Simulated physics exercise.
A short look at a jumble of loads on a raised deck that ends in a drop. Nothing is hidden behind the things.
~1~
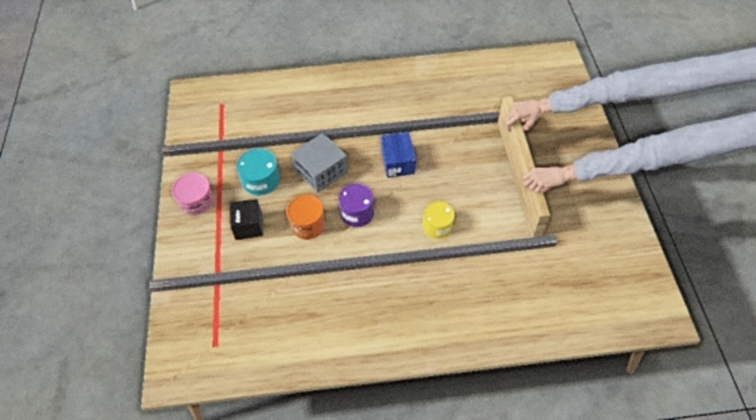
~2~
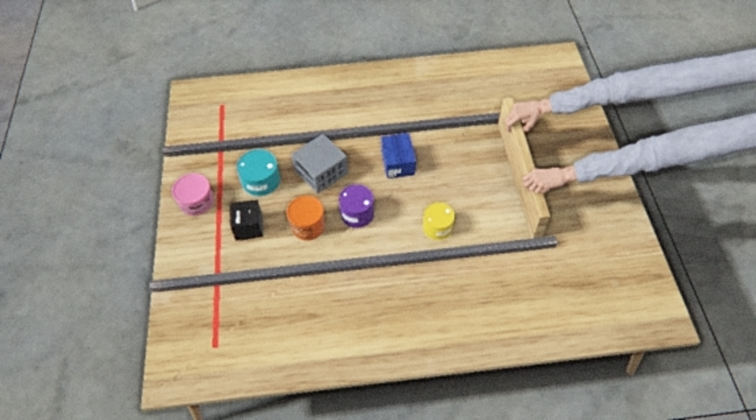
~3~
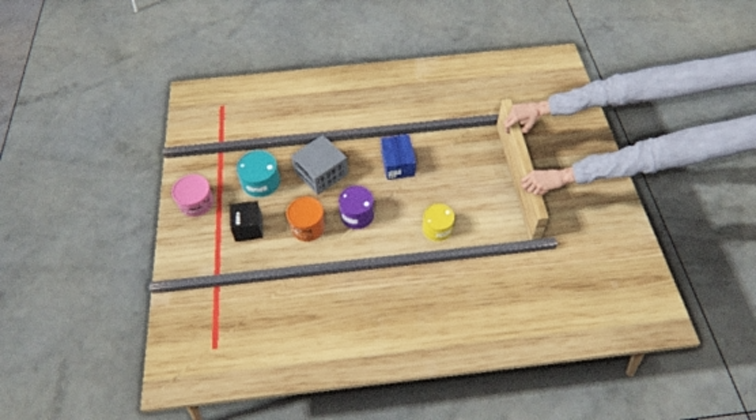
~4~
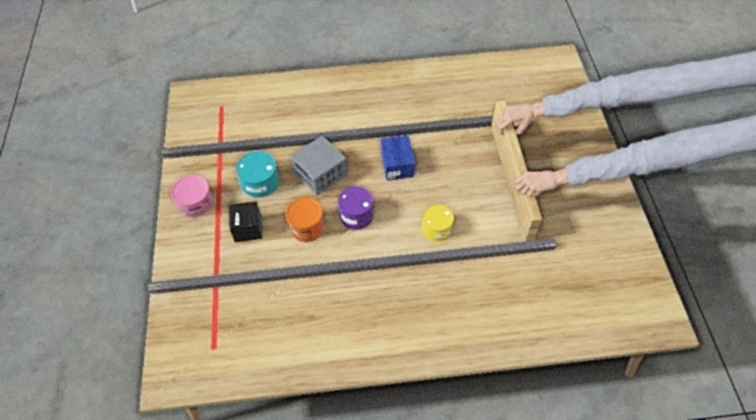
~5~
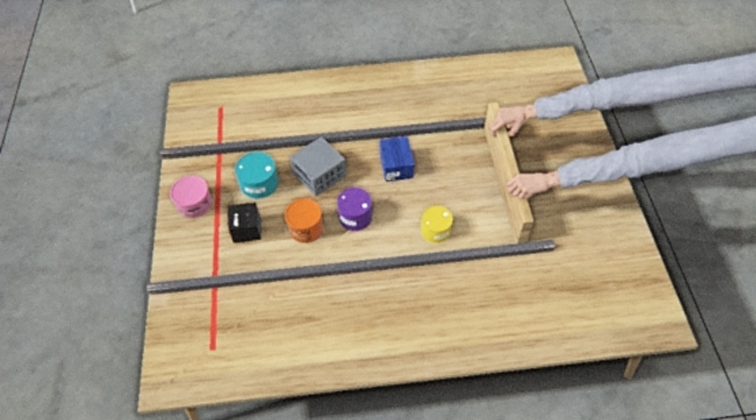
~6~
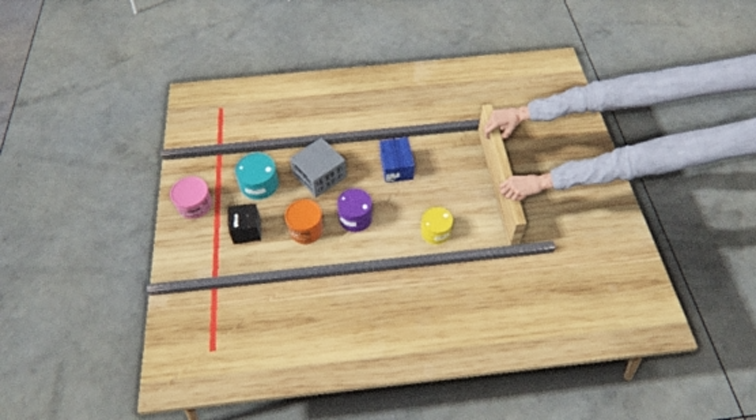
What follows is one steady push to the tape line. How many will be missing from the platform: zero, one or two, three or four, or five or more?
The number that fall off is one or two.
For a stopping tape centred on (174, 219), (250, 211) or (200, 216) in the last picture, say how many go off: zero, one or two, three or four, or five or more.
For each place: 5 or more; not one; three or four.
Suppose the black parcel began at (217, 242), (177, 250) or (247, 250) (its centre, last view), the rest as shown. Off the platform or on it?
In that order, it goes over; is lost; falls.
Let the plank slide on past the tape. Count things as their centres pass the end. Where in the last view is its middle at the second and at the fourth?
Its middle is around (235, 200) and later (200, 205).
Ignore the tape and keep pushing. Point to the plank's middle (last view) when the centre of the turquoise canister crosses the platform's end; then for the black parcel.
For the turquoise canister at (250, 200), for the black parcel at (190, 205).
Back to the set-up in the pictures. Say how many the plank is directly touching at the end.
The number is 3.
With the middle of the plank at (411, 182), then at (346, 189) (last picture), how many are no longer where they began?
2 and 6.
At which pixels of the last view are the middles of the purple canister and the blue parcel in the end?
About (196, 227), and the other about (200, 179).
Soon after, none off yet; pink pail at rest near (192, 198); black parcel at rest near (245, 224); turquoise canister at rest near (257, 176).
After that, none off yet; pink pail displaced a little near (186, 200); black parcel displaced a little near (237, 224); turquoise canister displaced about its own width near (219, 179).
In the end, the number that fall off is one or two; gone, turquoise canister and pink pail.
